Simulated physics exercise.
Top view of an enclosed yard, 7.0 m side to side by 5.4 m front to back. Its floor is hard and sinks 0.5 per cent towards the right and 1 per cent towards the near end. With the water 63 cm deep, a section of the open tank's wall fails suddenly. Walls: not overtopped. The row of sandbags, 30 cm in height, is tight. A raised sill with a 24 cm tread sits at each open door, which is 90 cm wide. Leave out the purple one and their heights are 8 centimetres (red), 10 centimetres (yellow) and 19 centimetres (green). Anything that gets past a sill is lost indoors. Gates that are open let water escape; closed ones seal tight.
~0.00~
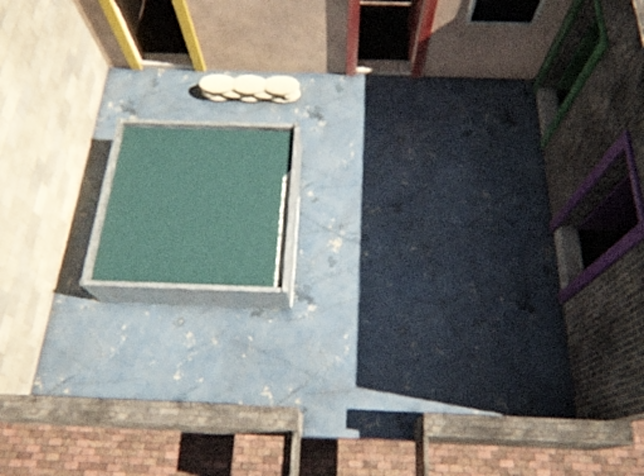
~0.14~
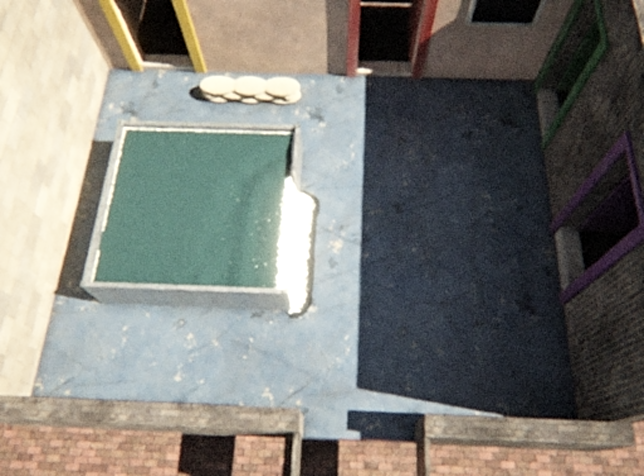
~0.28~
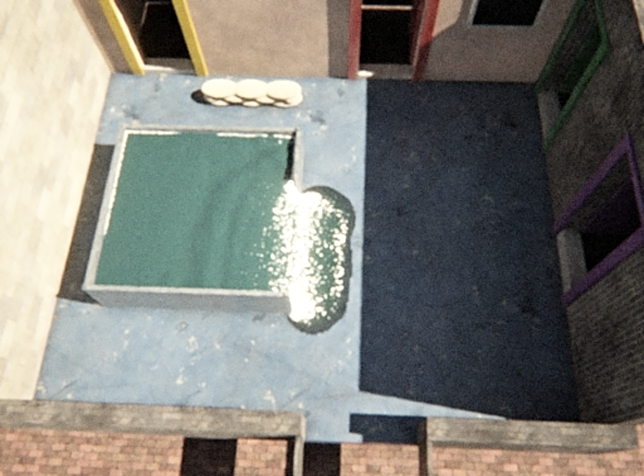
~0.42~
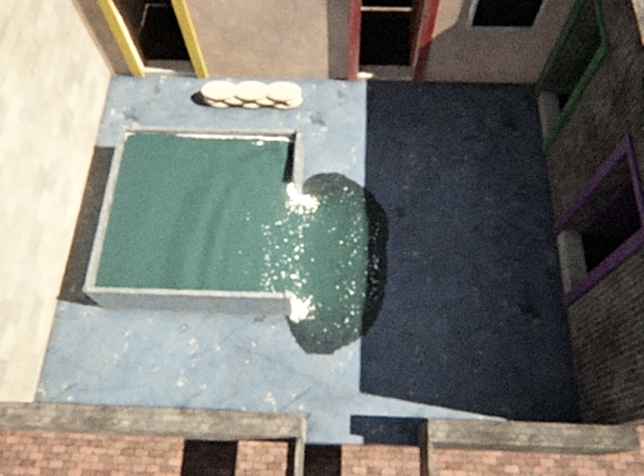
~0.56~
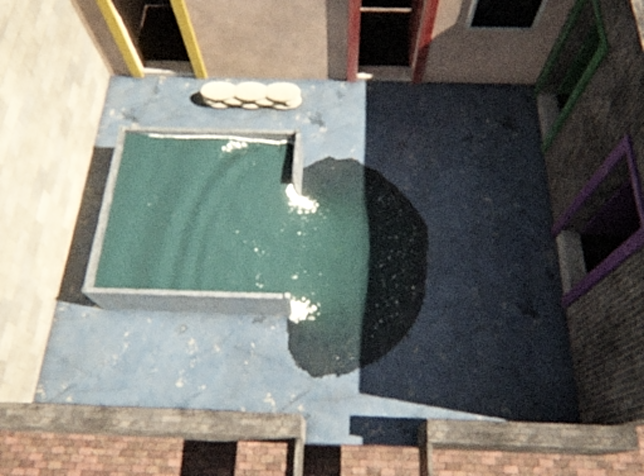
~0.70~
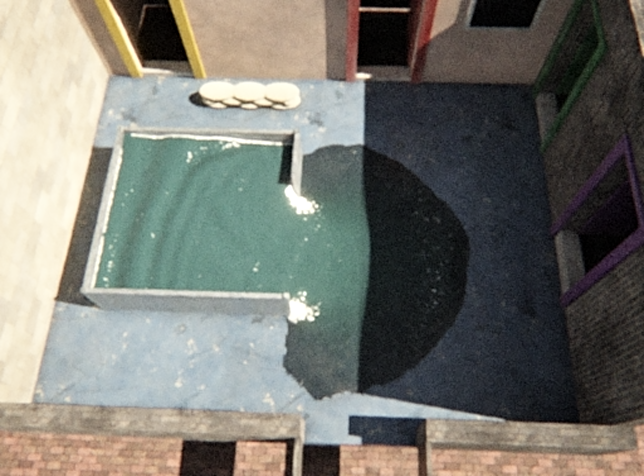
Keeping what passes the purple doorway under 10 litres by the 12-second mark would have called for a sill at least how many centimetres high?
It would have called for about 29 cm.
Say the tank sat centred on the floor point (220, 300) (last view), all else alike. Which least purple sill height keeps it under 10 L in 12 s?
Minimum: Approx. 27 cm.
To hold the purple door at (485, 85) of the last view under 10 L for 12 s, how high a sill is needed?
Something near 20 cm.
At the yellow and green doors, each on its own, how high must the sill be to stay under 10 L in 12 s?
About 7.5 cm at yellow and about 20 cm at green.
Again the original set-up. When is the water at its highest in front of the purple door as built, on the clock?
Peak time: Around 2.8 s.
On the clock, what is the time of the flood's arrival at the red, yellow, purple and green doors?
Red = 3.6 s, yellow = 5.5 s, purple = 1.0 s, green = 2.0 s.
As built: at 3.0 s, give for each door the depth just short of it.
Door by door in centimetres - red 1, yellow 0, purple 30, green 15.
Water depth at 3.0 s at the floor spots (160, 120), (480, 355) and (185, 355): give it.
Roughly 0, 17 and 0 cm, in turn.
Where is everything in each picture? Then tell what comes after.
In the first frame, still water, 63 cm deep, in the open tank at (198, 202); the purple door at (587, 233) is dry.
In the second frame, water pours out at (291, 244) and has run 0.2 m, to (306, 298); about 5 cm deep outside, 63 cm at the back.
In the third frame, the gap is at (292, 247), the front 0.8 m out at (349, 227); the back of the open tank holds 63 cm.
In the fourth frame, the gap is at (293, 249), the front 1.3 m out at (383, 233); the back of the open tank holds 63 cm.
In the fifth frame, the gap is at (292, 249), the front 1.8 m out at (420, 254); the back of the open tank holds 63 cm.
In the sixth frame, the front is at (462, 259), 2.4 m from the gap at (291, 249); 6.0 m2 of floor is wet, 62 cm left at the back; 1.3 m in a straight line remain to the purple door at (588, 237).
After 1.4 s water covers 45 % of the floor, deepest (34 cm) near (303, 286); 31 cm at the purple door, 0 litres in over its 25 cm sill.
After 3.0 s water covers 45 % of the floor, deepest (40 cm) near (554, 307); 30 cm at the purple door, 26 litres in over its 25 cm sill.
After 12.0 s water covers 95 % of the floor, deepest (14 cm) near (570, 432); 10 cm at the purple door, 40 litres in over its 25 cm sill.
At the purple door as built, the water arrived by 1.1 s and peaked near 33 cm at 2.8 s.
Run again over the same 12 s with other heights there, 51 litres in over 24 cm, 1 litre over 32.5 cm. The limit of 10 litres is kept from about 29 cm up.
